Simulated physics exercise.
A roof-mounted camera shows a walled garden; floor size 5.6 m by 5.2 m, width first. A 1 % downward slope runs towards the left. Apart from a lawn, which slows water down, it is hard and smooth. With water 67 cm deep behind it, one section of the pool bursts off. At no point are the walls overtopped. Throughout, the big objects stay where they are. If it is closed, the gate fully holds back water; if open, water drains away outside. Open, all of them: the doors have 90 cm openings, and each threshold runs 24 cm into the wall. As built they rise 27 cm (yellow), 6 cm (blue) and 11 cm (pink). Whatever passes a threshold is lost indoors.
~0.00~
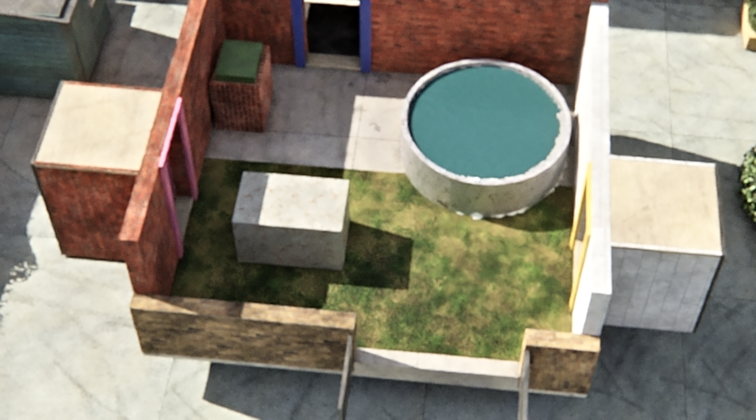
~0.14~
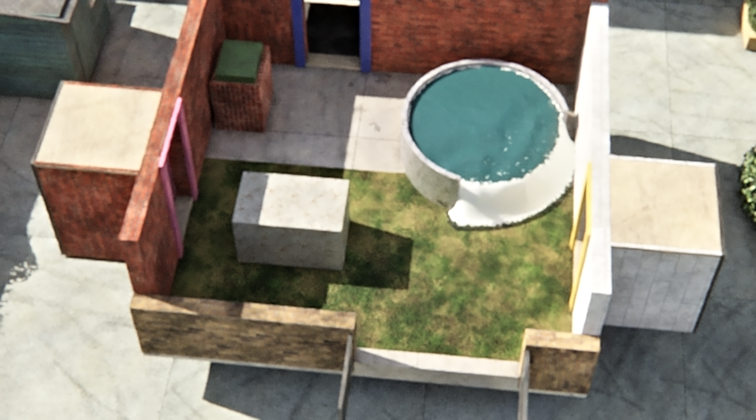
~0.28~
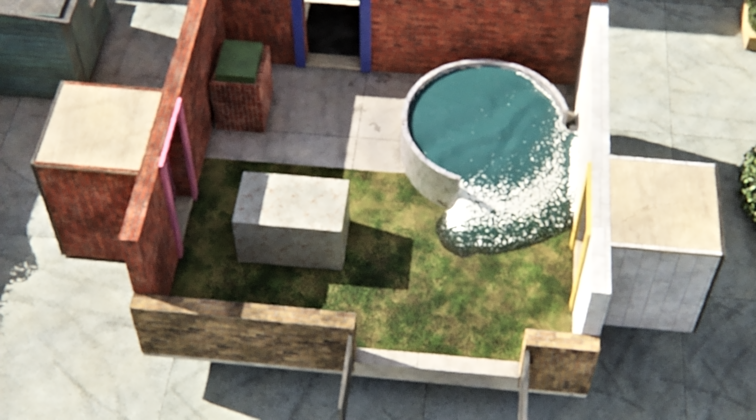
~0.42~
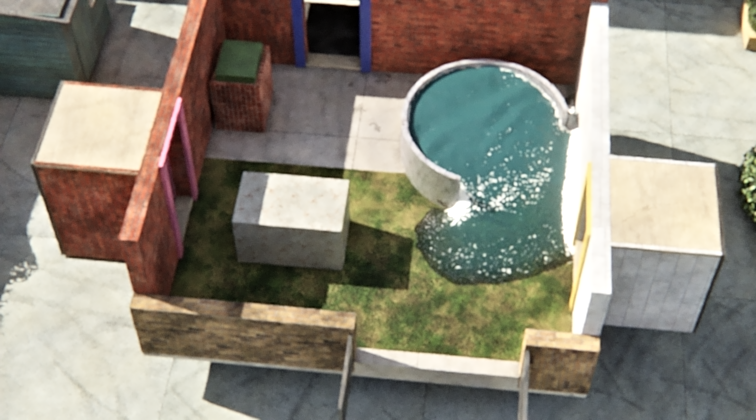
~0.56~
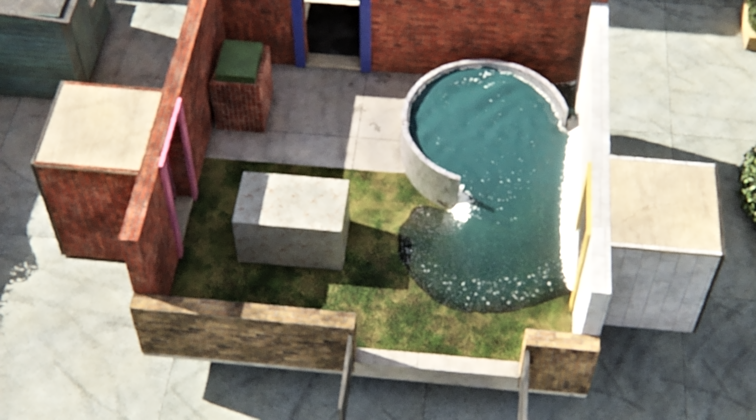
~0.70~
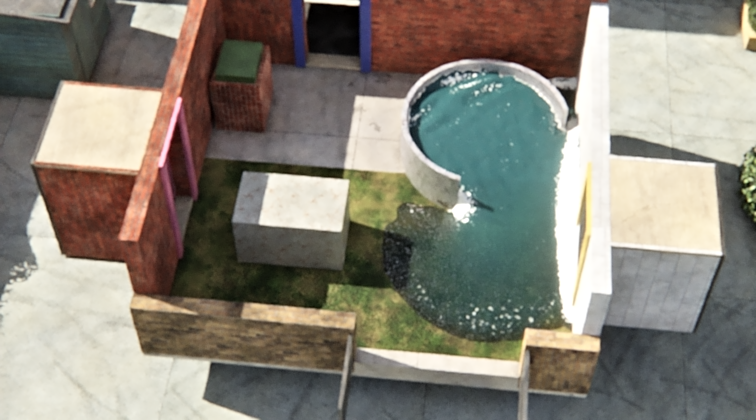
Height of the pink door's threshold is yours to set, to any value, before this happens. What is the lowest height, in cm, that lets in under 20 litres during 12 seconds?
About 6 cm.
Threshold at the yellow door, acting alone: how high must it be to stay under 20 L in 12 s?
For yellow: Close to 20 cm.
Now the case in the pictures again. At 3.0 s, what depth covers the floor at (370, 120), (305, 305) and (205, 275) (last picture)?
I'd read roughly 1, 3 and 0 cm there.
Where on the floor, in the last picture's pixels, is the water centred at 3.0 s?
The water is centred around (487, 221) in the last picture's pixels.
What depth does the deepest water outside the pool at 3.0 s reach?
Max depth: Around 28 cm.
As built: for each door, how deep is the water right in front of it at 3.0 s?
Lab note, cm: Yellow 19; blue 2; pink 0.
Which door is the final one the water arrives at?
Last door: Pink.
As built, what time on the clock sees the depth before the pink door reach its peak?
It peaks at about 7.5 s.
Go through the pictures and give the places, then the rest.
The first frame shows the pool at (486, 123) is whole and still, 67 cm deep; the pink door at (179, 181) is dry.
In the second frame, water pours out at (537, 191) and has run 0.3 m, to (458, 224); about 8 cm deep outside, 67 cm at the back.
In the third frame, water pours out at (537, 192) and has run 0.7 m, to (460, 251); about 13 cm deep outside, 67 cm at the back.
In the fourth frame, the gap is at (537, 193), the front 1.2 m out at (457, 278); the back of the pool holds 67 cm.
In the fifth frame, the gap is at (537, 194), the front 1.7 m out at (503, 307); the back of the pool holds 65 cm.
In the sixth frame, the gap is at (537, 194), the front 2.1 m out at a hidden place; the back of the pool holds 58 cm; 3.0 m in a straight line remain to the pink door at (179, 181).
After 1.4 s water covers 35 % of the floor, deepest (50 cm) near (559, 353); it has not reached the pink door.
After 3.0 s water covers 50 % of the floor, deepest (28 cm) near (559, 365); it has not reached the pink door.
After 12.0 s water covers 95 % of the floor, deepest (10 cm) near (216, 116); 8 cm at the pink door, 0 litres in over its 11 cm threshold.
At the pink door as built, the water arrived by 5.0 s and peaked near 9 cm at 7.6 s.
With a threshold of 5 cm, 30 litres would have come in within the 12 s; with 6.5 cm, 13 litres. So under 20 litres takes about 6 cm.
